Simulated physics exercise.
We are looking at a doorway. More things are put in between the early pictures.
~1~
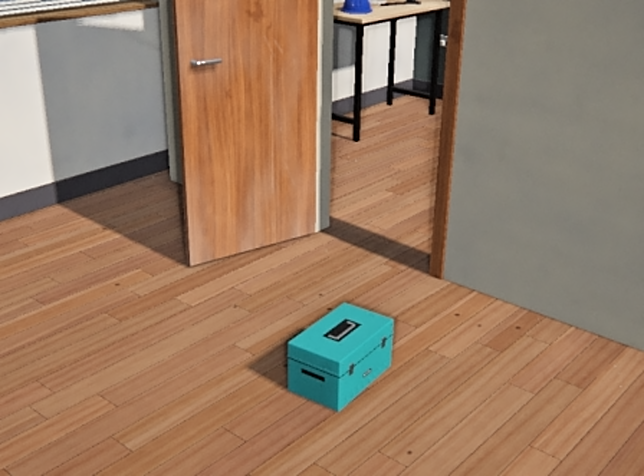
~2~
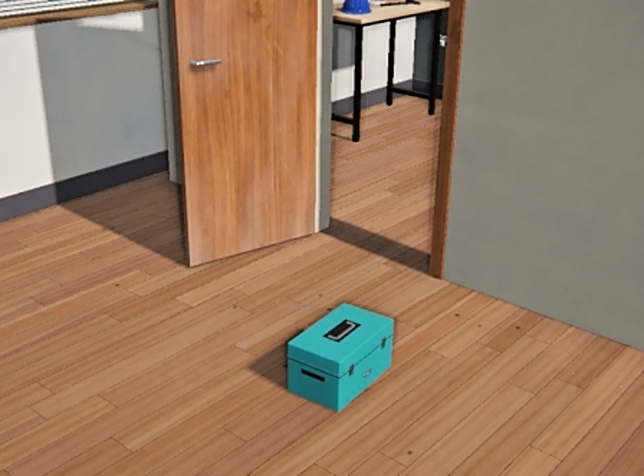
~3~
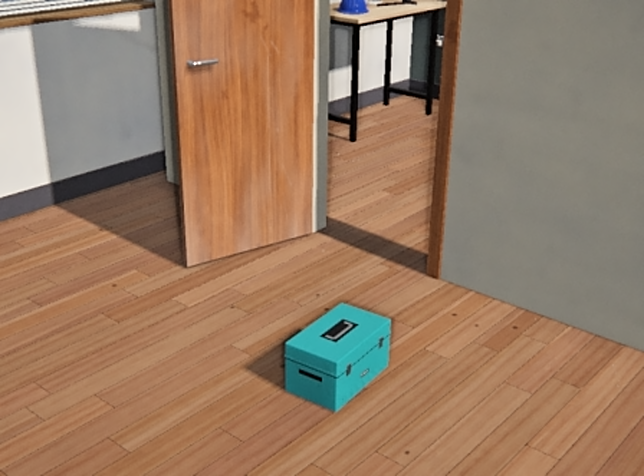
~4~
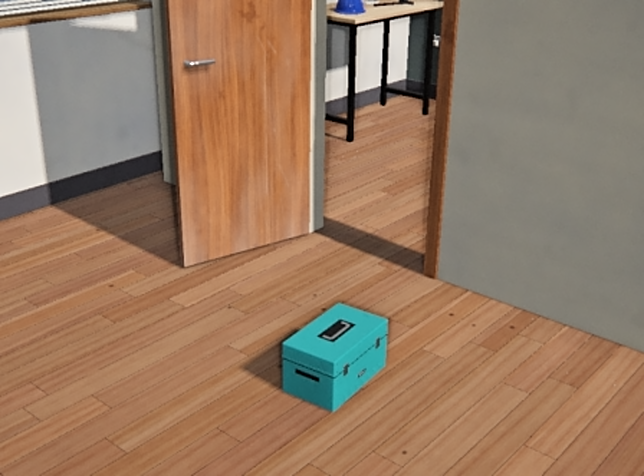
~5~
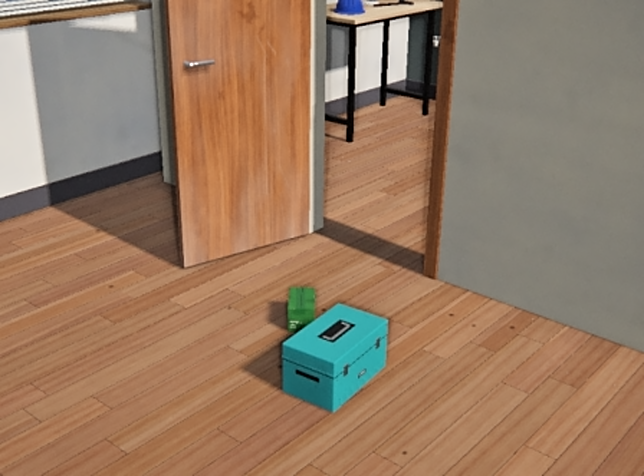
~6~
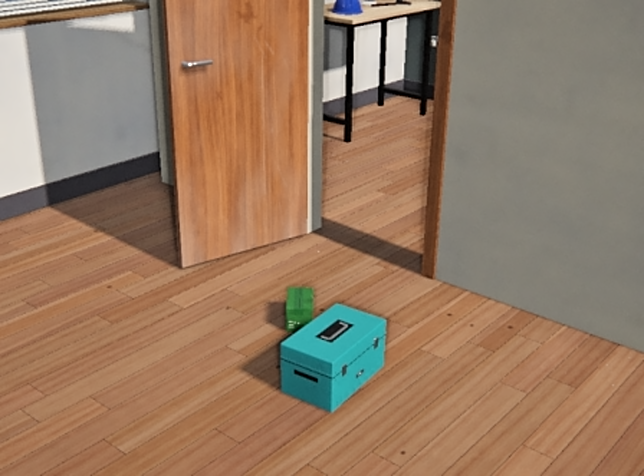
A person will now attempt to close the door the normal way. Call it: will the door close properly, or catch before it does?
Closes properly.
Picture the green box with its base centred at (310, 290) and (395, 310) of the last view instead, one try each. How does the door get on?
On the first go it doesn't make it all the way, and on the second it makes it all the way.
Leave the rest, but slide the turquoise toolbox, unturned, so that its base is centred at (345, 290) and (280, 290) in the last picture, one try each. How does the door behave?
Try 1 - gets caught; try 2 - gets caught.
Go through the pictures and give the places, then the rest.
The first picture shows door wide open and still; turquoise toolbox (341, 355).
The second picture shows door wide open and still; turquoise toolbox (341, 355).
The third picture shows door wide open and still; turquoise toolbox (339, 355).
The fourth picture shows door wide open and still; turquoise toolbox (336, 355).
The fifth picture shows door wide open and still; turquoise toolbox (336, 355).
The sixth picture shows door wide open and still; green box (300, 310); turquoise toolbox (334, 355).
Then, 1.00 s on from there, door at 72°.
Then, 1.80 s on from there, door at 35°.
In the end, door at 0°; both unmoved. At the end, from the last picture's camera, green box near (300, 310).
